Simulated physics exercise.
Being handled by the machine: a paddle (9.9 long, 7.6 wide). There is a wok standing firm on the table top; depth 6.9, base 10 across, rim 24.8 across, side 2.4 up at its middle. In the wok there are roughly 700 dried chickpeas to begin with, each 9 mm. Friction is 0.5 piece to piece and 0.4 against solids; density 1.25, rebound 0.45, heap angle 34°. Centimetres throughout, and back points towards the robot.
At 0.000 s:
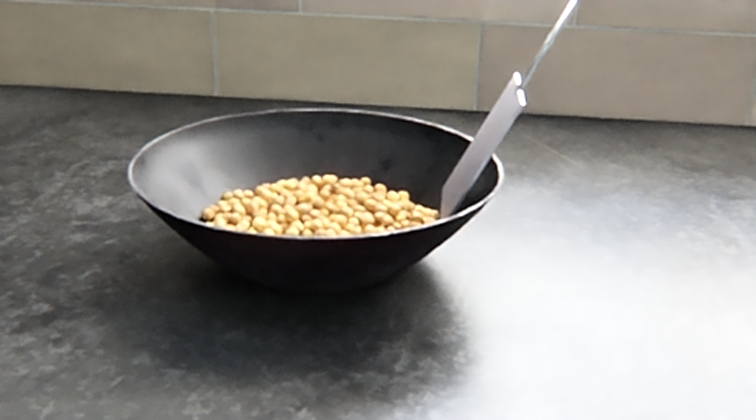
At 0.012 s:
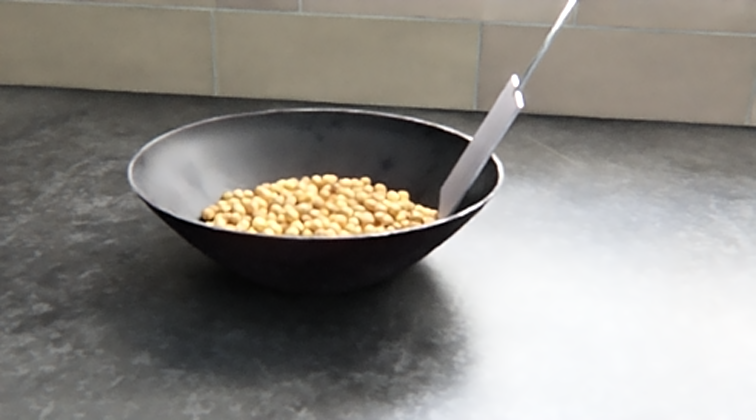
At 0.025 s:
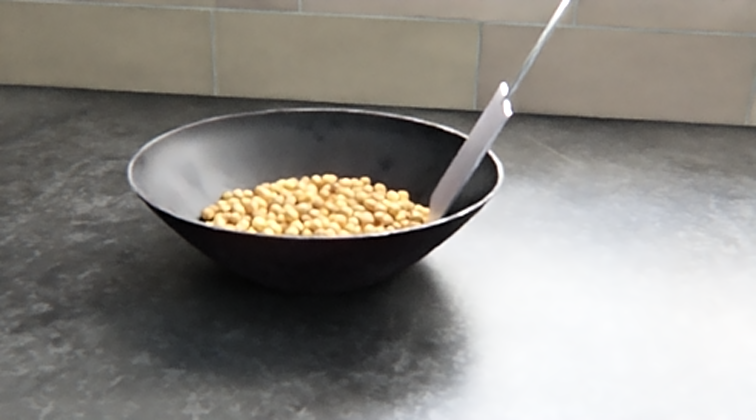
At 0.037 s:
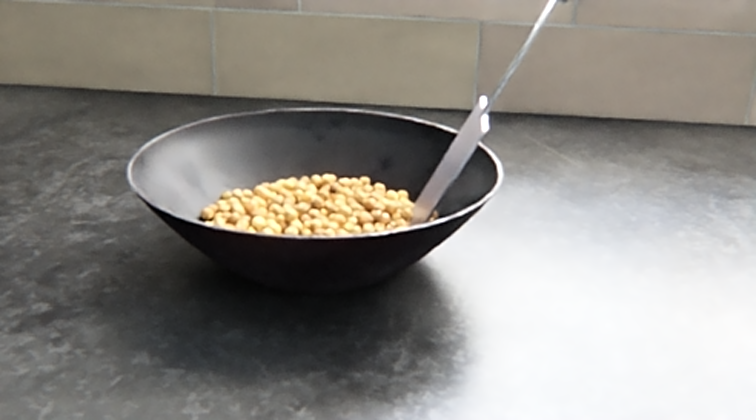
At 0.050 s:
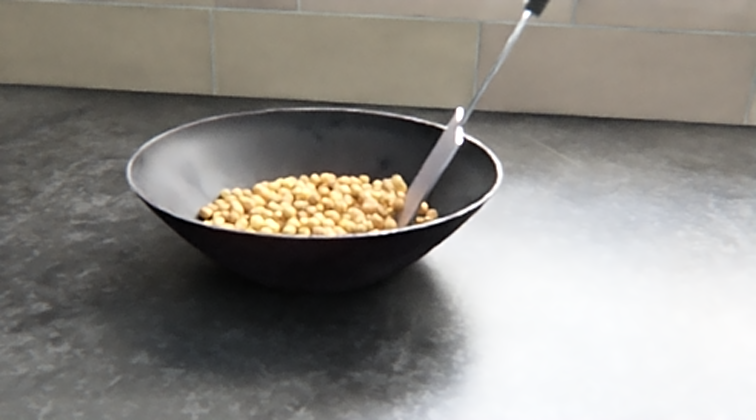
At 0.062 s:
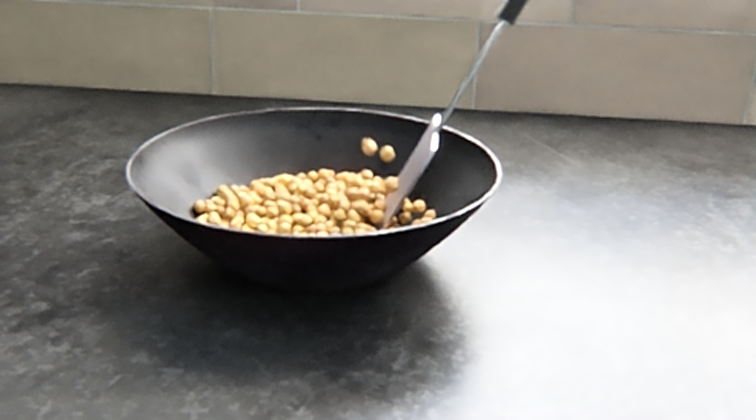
A metal spatula pushes leftward through dried chickpeas in a black wok, tossing two upward.
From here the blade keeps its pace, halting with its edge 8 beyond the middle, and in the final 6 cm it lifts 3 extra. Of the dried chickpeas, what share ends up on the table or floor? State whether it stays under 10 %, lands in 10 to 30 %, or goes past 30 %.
It goes past 30 %.
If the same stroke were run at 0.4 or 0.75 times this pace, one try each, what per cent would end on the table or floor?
Some 20 and 35 per cent.
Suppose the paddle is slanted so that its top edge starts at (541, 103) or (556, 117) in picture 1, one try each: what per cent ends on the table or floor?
I'd say near 40 per cent for the first and near 40 per cent for the second.
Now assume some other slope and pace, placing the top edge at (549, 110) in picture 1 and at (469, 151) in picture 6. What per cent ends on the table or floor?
I'd put it at roughly 35 per cent.
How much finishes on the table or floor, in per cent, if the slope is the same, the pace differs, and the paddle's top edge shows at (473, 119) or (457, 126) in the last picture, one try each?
Near 25 per cent in the first try and near 35 per cent in the second.
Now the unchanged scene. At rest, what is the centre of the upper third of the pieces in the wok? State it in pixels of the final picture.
It is centred around (220, 215).
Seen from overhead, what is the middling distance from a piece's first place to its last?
Somewhere about 7 centimetres, I'd say.
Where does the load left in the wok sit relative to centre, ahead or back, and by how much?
About 2.5 centimetres ahead.
By 0.09 s, sloping 63°, highest piece 16 above the table; 698 in the wok, 1 on the blade or in flight.
By 0.12 s, sloping 63°, highest piece 22 above the table; 697 in the wok, 2 on the blade or in flight.
By 0.34 s, sloping 63°, highest piece 38 above the table; 408 in the wok, 38 on the table or floor, 253 on the blade or in flight.
By 1.39 s, sloping 63°, highest piece 6 above the table; 408 in the wok, 291 on the table or floor.
Final count, 408 in the wok, 291 on the table or floor. That is 42 % on the table or floor.
